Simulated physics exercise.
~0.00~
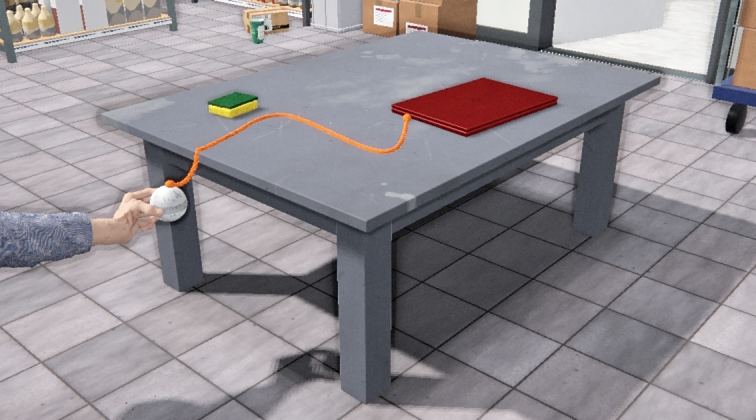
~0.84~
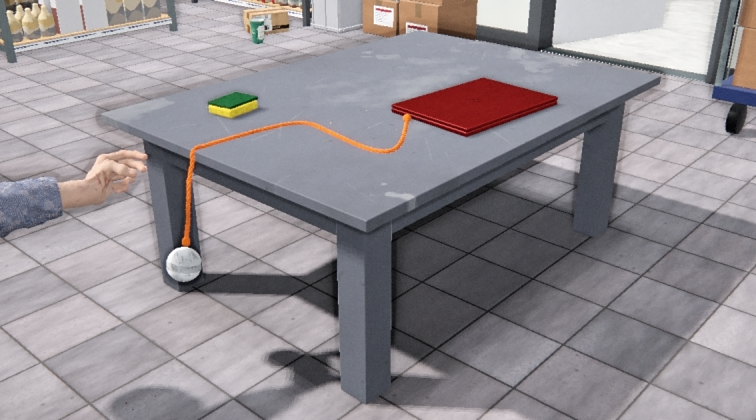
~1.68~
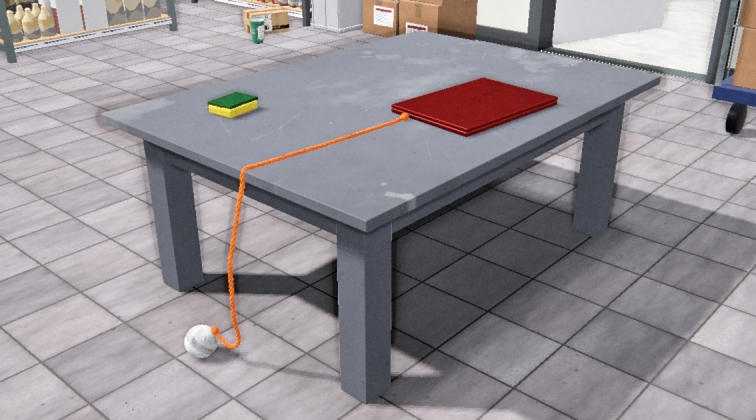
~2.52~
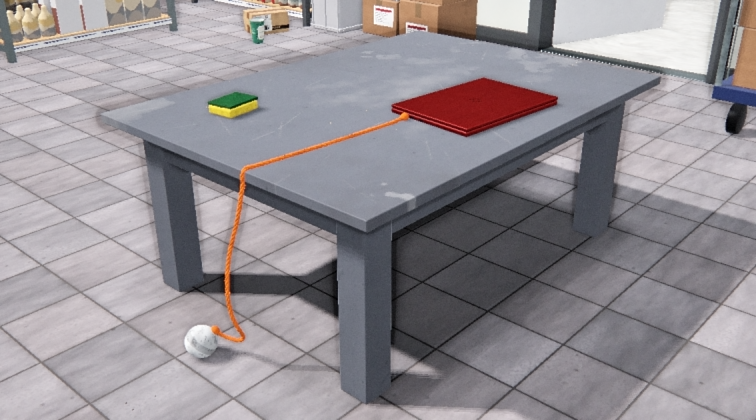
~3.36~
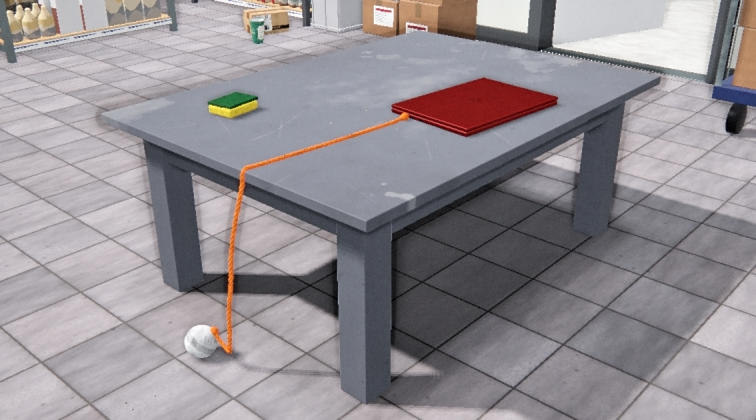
Beside a gray table on a tiled floor, a hand let go of a white ball tied to an orange cord, and it dropped to the floor, pulling the cord straighter across the tabletop, while the red laptop and the sponge stayed put.
